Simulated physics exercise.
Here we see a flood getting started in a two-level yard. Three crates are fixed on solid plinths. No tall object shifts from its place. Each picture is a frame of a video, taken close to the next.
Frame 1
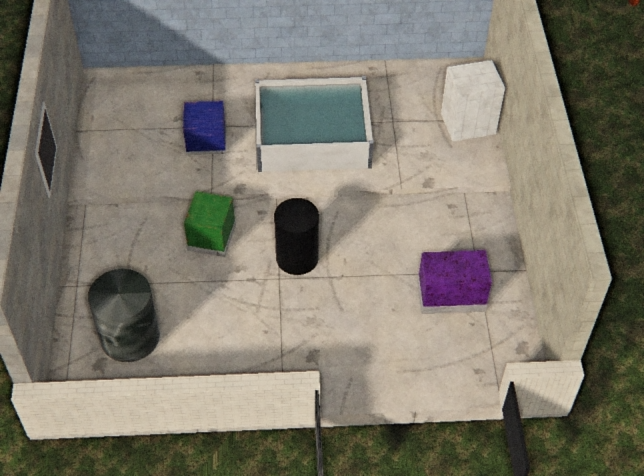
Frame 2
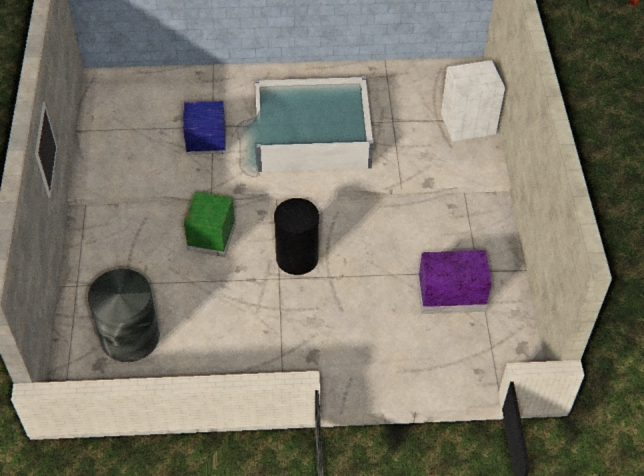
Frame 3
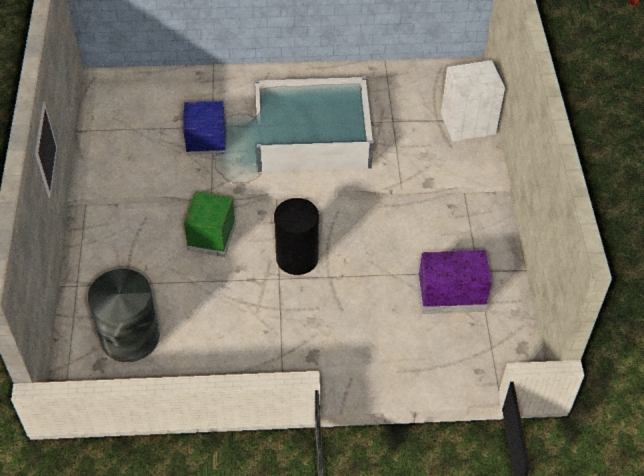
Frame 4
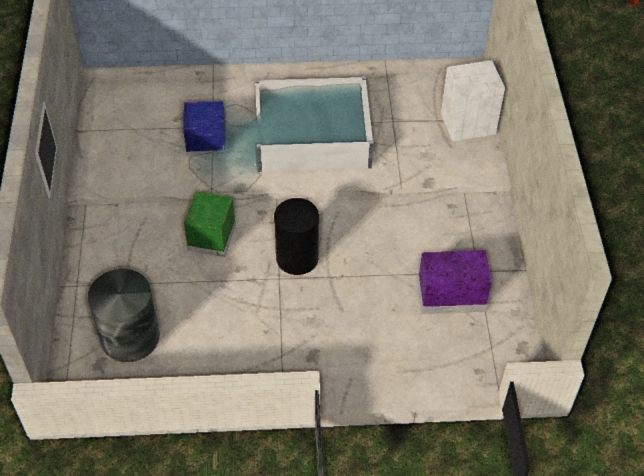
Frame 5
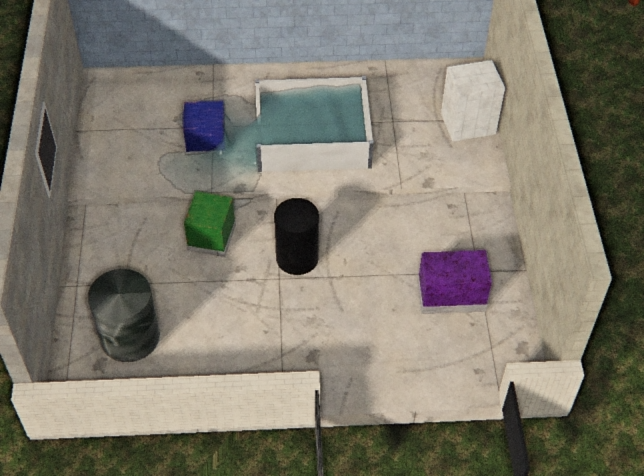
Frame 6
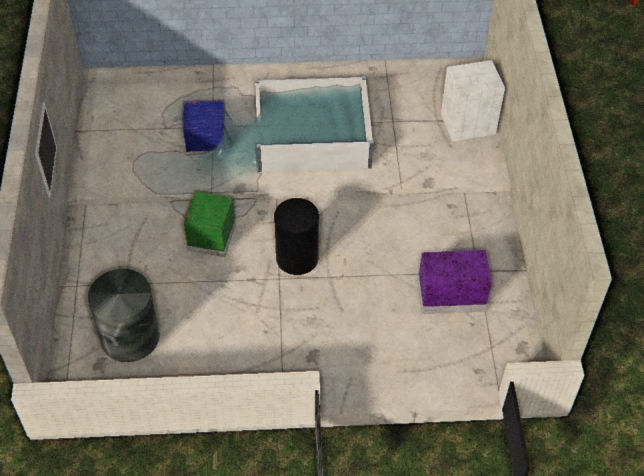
Water poured out of the left side of a white-walled tank in a walled yard and spread leftward across the pale floor, passing between the blue and green blocks, while the blocks and cylinders stayed put.
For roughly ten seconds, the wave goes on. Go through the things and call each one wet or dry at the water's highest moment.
Called one by one: The purple crate is dry; the blue crate is wet; the green crate is wet.
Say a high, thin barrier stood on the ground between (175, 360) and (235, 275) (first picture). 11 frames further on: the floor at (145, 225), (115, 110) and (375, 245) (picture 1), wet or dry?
One after the other: Wet, free of water, dry.
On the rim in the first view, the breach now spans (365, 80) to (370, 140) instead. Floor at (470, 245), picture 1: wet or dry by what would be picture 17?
Submerged.
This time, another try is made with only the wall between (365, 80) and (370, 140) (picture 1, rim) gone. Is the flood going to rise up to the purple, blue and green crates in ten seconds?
Note: Purple is never reached; blue is never reached; green is never reached.
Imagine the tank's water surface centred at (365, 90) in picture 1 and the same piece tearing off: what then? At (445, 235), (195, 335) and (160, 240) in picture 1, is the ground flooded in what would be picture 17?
As listed: Clear, clear, awash.
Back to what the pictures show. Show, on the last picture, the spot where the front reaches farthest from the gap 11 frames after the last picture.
Close to (56, 322), I think.
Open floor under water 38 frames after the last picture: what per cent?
I'd say close to 55 per cent.
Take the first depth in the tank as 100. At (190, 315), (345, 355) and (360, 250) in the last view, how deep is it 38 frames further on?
Going in order, roughly 4, 0 and 2 %.
A moment on, water covers 15 % of the floor; the purple crate not reached, the blue crate water round its plinth, the green crate water round its plinth.
Next, water covers 25 % of the floor; the purple crate not reached, the blue crate water round its plinth, the green crate water round its plinth.
Then, water covers 35 % of the floor; the purple crate not reached, the blue crate water round its plinth, the green crate water round its plinth.
Later, water covers 55 % of the floor; the purple crate water round its plinth, the blue crate water round its plinth, the green crate water round its plinth.
In the end, water covers 80 % of the floor; the purple crate stayed above the water, the blue crate was topped, the green crate was topped.
